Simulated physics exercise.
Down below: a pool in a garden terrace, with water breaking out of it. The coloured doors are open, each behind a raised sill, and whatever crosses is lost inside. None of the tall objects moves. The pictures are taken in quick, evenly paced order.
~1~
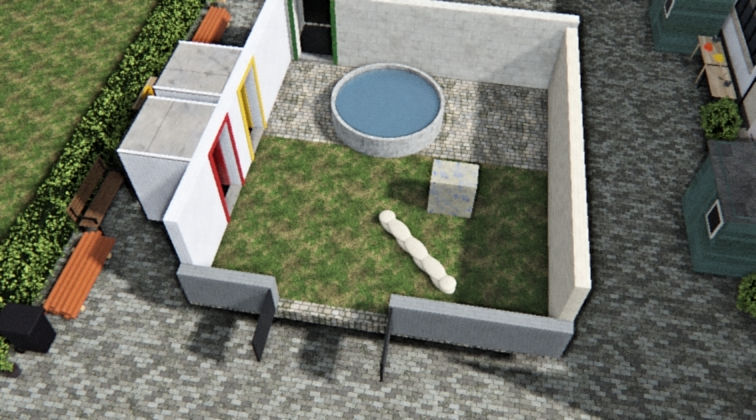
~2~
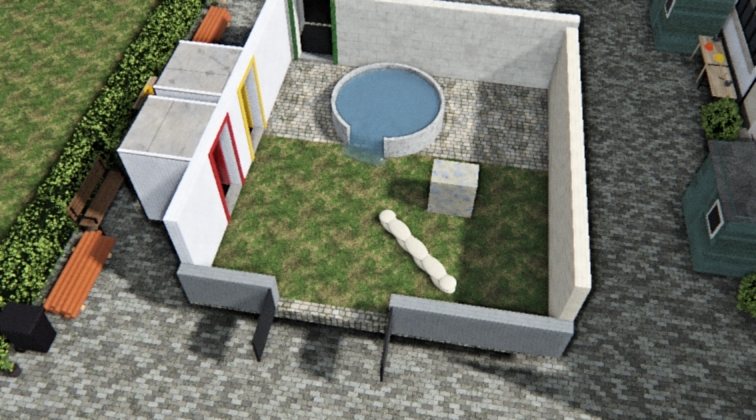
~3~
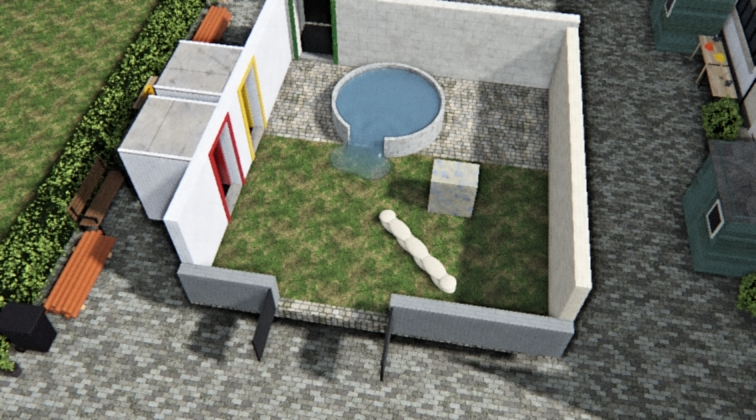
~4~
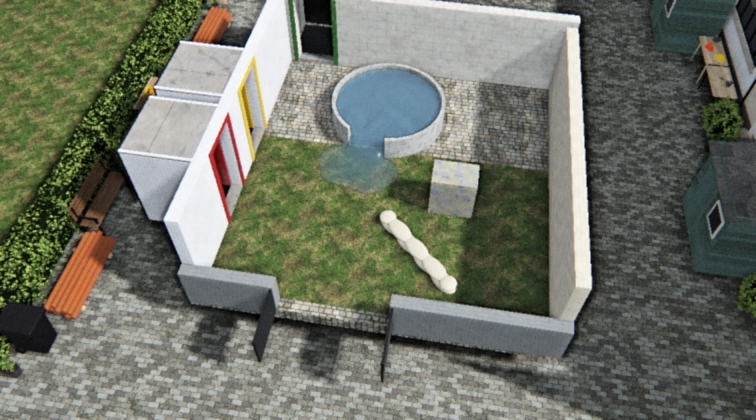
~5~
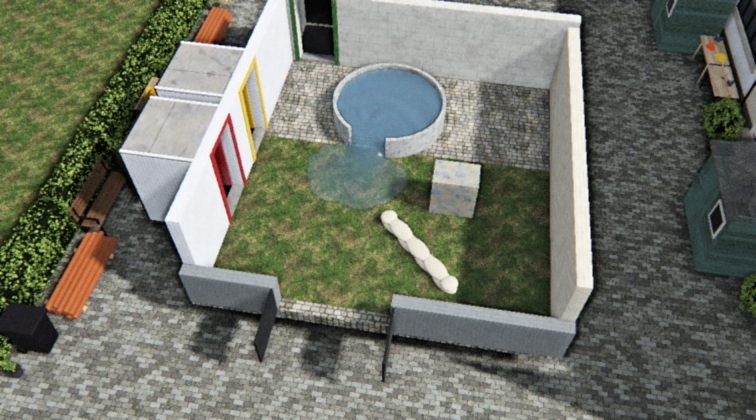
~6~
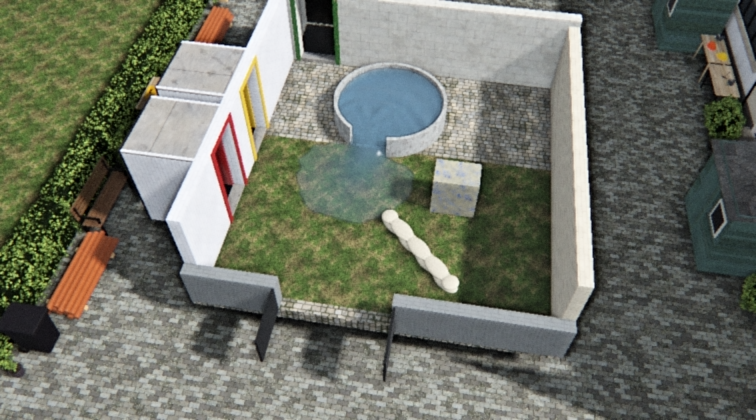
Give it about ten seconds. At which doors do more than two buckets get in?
I expect the yellow door to stop at two buckets or less, I expect the red door to go past two buckets, I expect the green door to stop at two buckets or less.
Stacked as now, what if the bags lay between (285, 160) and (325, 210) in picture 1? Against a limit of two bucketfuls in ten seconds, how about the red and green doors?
The red one remains below and the green one remains below.
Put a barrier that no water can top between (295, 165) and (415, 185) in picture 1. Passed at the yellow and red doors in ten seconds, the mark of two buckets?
Door by door: Yellow door gets swamped, red door does not get swamped.
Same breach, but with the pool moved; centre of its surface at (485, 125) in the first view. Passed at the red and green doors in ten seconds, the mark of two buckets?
As I see it, the red door does not reach it; the green door does not reach it.
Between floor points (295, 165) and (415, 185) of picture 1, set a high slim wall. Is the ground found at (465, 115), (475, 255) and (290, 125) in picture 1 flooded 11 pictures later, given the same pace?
Taking the points in order - unwetted, unwetted, wetted.
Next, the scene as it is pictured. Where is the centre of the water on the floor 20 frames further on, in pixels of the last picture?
The spot I would choose is (365, 157).
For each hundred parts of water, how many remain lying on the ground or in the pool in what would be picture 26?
That works out to about 98 percent.
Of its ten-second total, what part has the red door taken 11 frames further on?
Working it through, I arrive at 0 %.
A moment on, water covers 15 % of the floor; the yellow door not reached, the red door not reached, the green door not reached.
Next, water covers 25 % of the floor; the yellow door not reached, the red door not reached, the green door not reached.
Then, water covers 45 % of the floor; the yellow door wet at the sill, nothing in, the red door under two buckets in, the green door not reached.
Later, water covers 55 % of the floor; the yellow door wet at the sill, nothing in, the red door over two buckets in, the green door not reached.
In the end, water covers 70 % of the floor; the yellow door wet at the sill, nothing in, the red door far over two buckets in, the green door wet at the sill, nothing in.
